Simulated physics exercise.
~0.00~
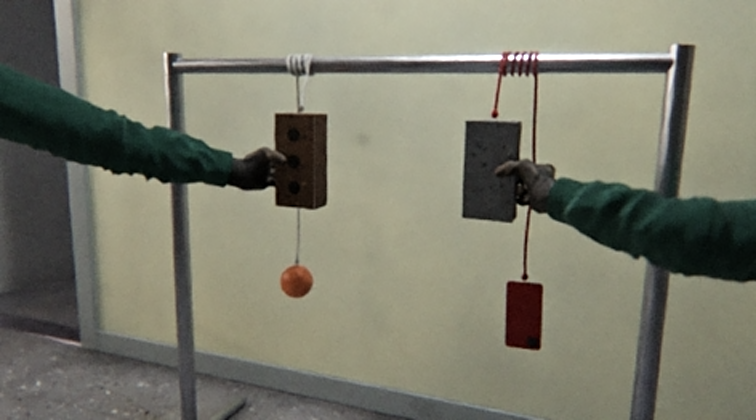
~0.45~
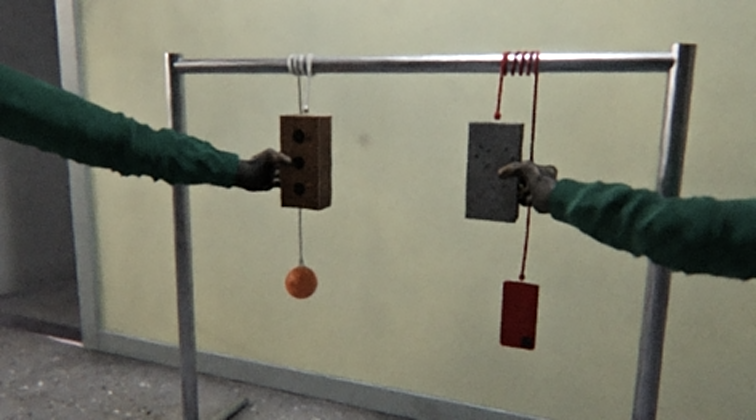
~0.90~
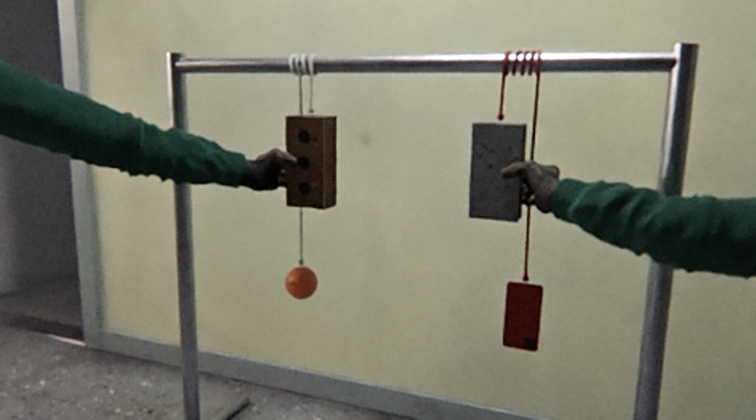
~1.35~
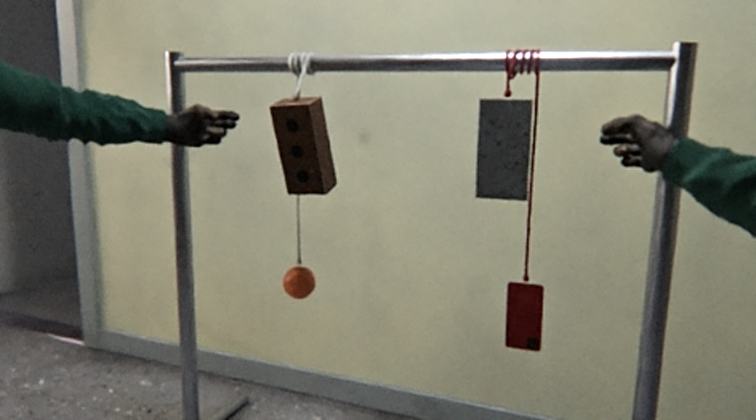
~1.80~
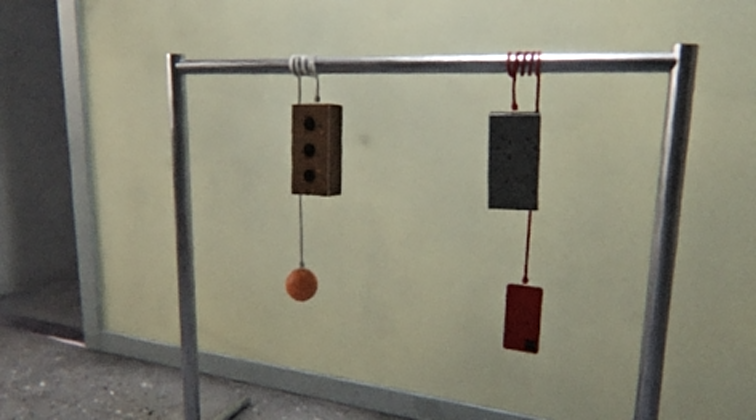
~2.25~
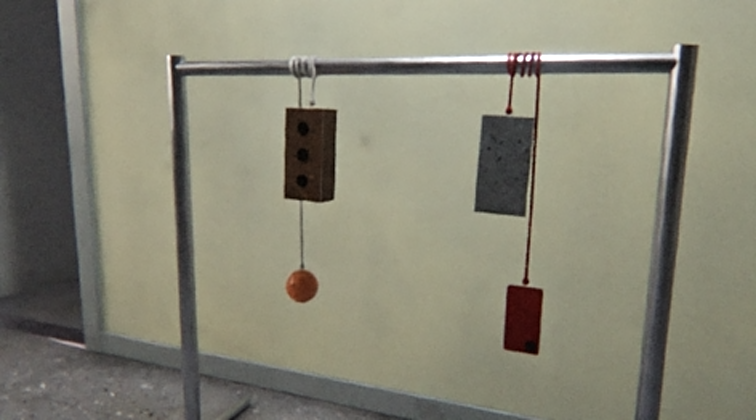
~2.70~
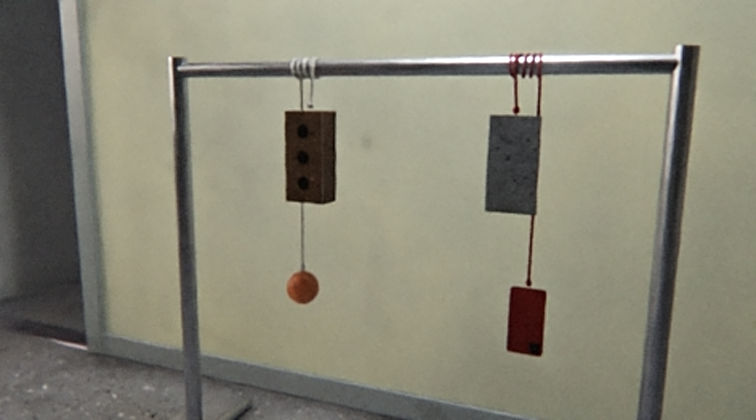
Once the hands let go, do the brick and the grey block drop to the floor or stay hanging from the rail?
Both stay hanging. The brick and the grey block sway a little on their cords but are still up below the rail at the end.
By a pale wall, green-sleeved hands letting go of a brick and grey block, both swaying and staying hung from a rail.
